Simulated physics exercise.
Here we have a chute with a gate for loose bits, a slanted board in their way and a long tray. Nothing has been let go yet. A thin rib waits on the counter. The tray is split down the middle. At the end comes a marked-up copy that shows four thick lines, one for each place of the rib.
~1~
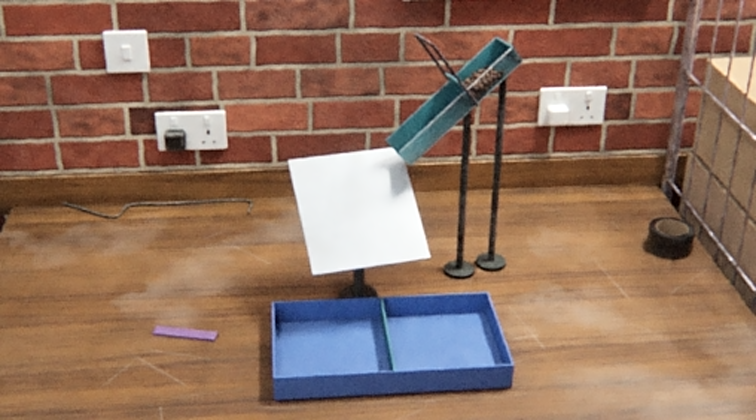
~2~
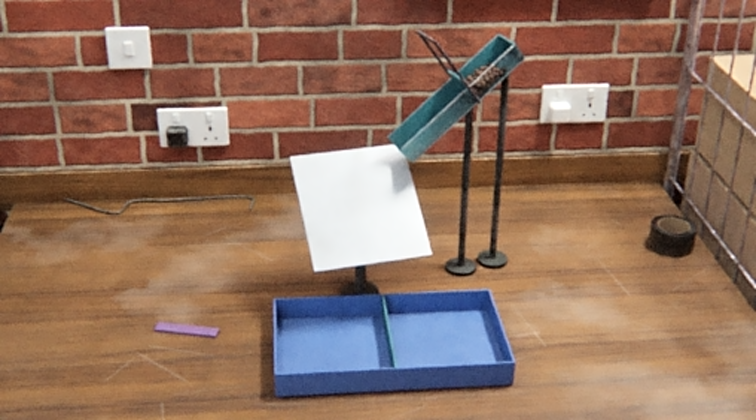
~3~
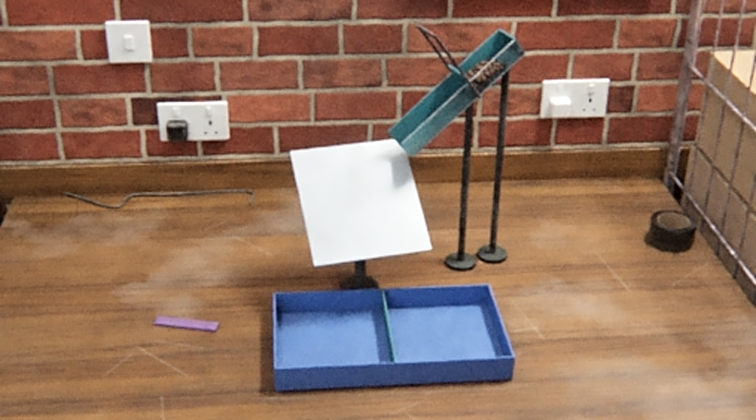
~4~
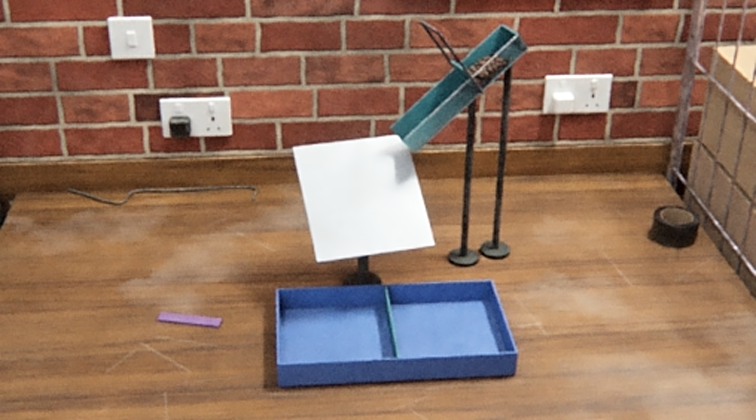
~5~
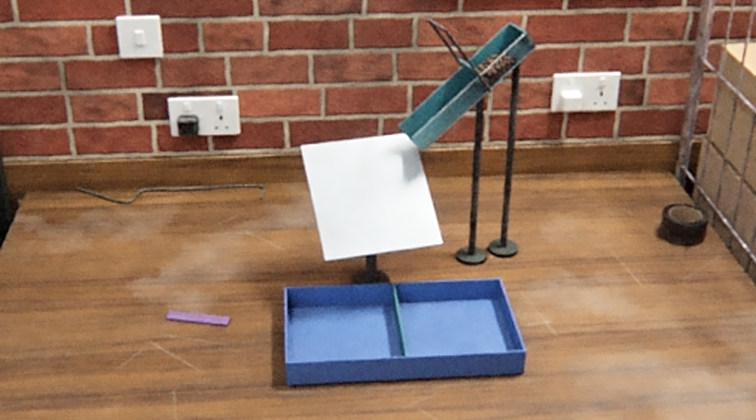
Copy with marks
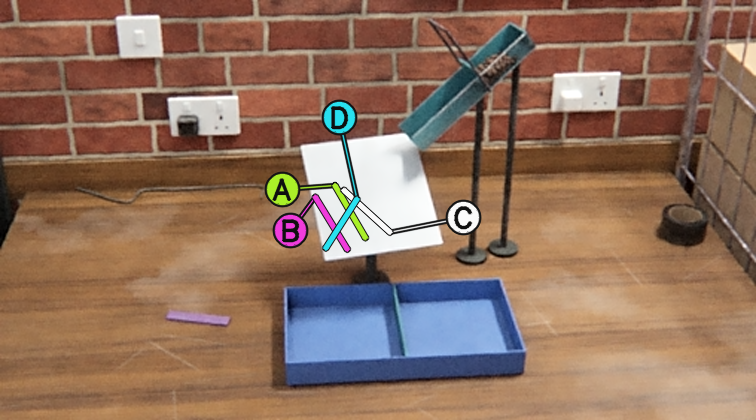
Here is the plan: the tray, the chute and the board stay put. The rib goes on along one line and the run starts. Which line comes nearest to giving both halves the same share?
Choose A.
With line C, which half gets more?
The right half.
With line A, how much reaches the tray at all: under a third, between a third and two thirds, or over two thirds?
It is over two thirds.
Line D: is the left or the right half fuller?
The left half.
On the marked copy, line A from (335, 185) to (365, 237); line B from (315, 197) to (347, 249); line C from (343, 190) to (390, 232); line D from (357, 199) to (325, 248).
Choosing A, of what is caught, about half in the left half, about half in the right.
Choosing B, of what is caught, nearly all in the left half, a stray few in the right.
Choosing C, of what is caught, a small part in the left half, nearly all in the right.
Choosing D, of what is caught, nearly all in the left half, a small part in the right.
